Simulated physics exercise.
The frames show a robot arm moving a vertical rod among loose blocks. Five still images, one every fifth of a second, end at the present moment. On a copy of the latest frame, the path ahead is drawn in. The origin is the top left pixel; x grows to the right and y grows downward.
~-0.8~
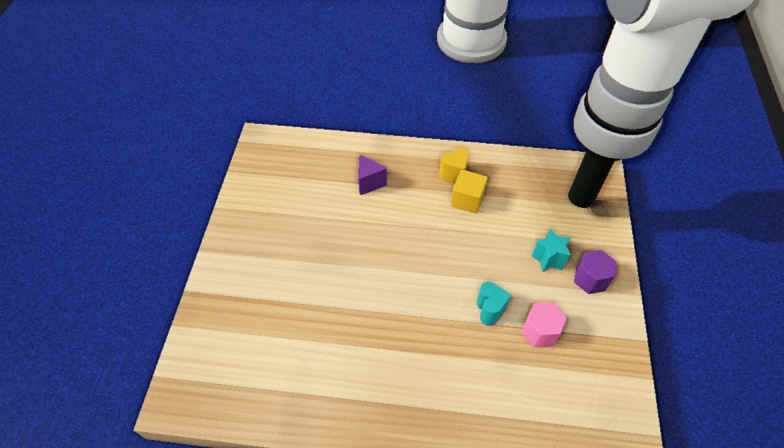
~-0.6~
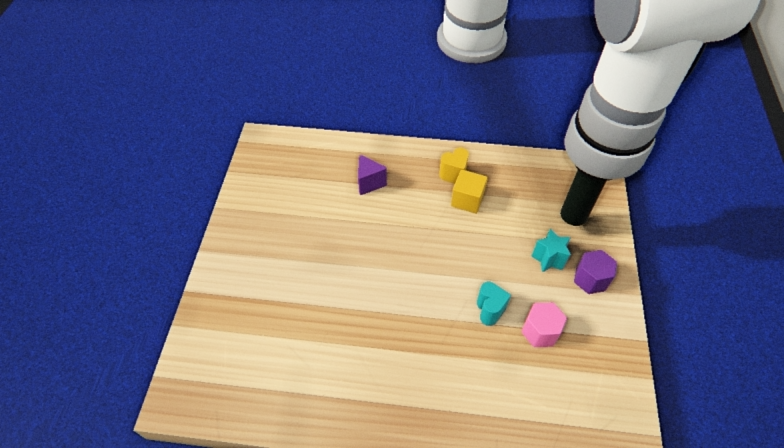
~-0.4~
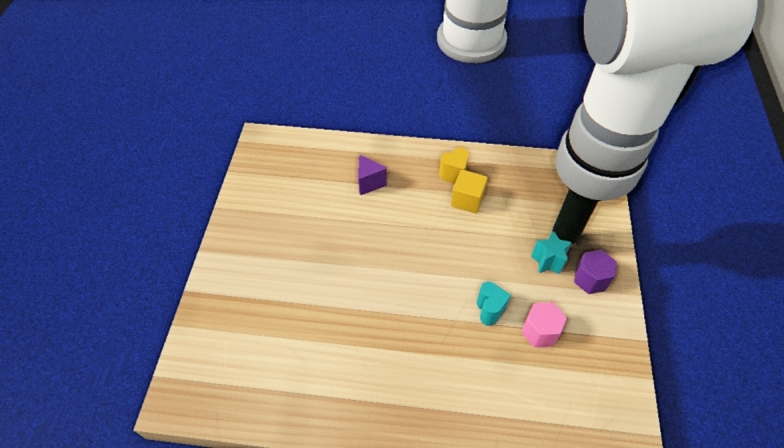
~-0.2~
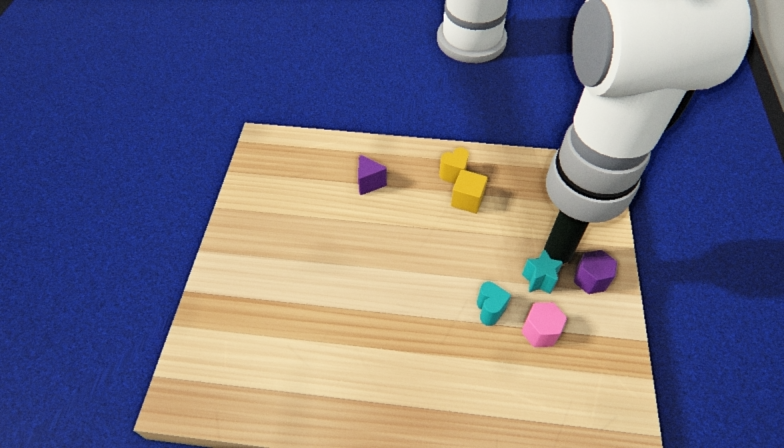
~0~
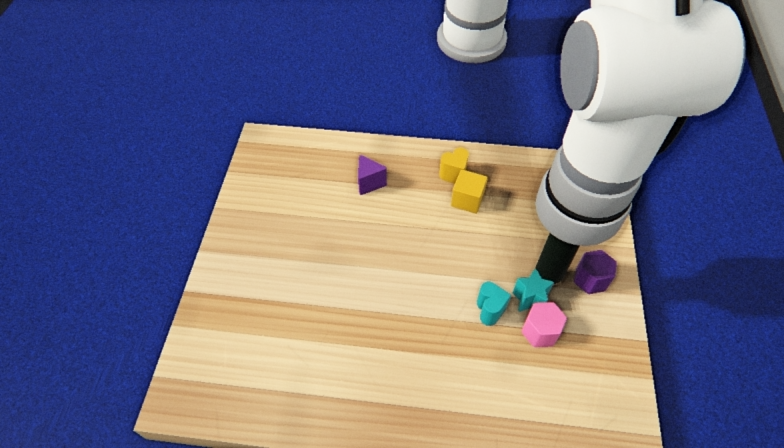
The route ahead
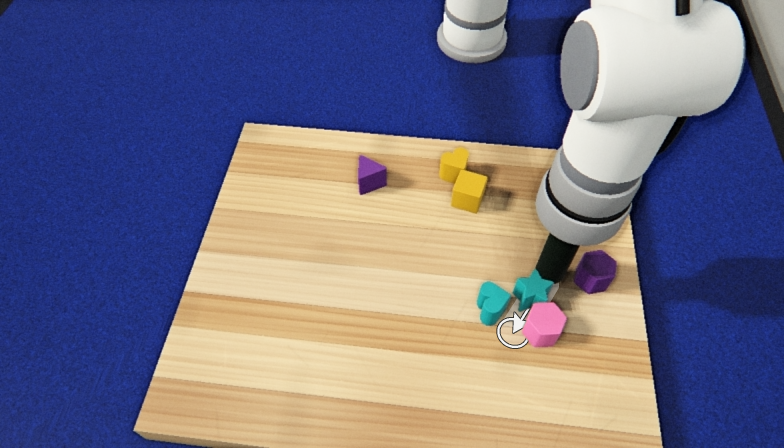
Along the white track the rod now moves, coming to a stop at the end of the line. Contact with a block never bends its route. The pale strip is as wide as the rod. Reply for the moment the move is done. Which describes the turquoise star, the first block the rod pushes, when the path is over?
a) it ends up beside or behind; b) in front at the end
(b)
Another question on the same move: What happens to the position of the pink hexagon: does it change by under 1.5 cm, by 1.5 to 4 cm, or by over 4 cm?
Between 1.5 and 4 cm.
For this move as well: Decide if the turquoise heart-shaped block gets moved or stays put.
At the end, its place is different.
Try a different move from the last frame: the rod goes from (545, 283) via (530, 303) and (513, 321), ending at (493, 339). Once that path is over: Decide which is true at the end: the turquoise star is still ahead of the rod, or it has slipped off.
Still in front.
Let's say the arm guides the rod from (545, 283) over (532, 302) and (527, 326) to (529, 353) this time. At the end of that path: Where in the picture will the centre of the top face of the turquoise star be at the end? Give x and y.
My best guess is (505, 332).
The line goes in a line from (545, 283) to (513, 333).
The first path, step by step. Halfway along, rod at (534, 297); turquoise heart-shaped block at (485, 301), turned 30° clockwise; turquoise star at (518, 310); pink hexagon at (544, 337), turned 45° anticlockwise.
At the end, rod at (517, 323); turquoise heart-shaped block at (477, 307), turned 80° clockwise; turquoise star at (499, 337); pink hexagon at (544, 346), turned 75° anticlockwise; purple hexagon unmoved.
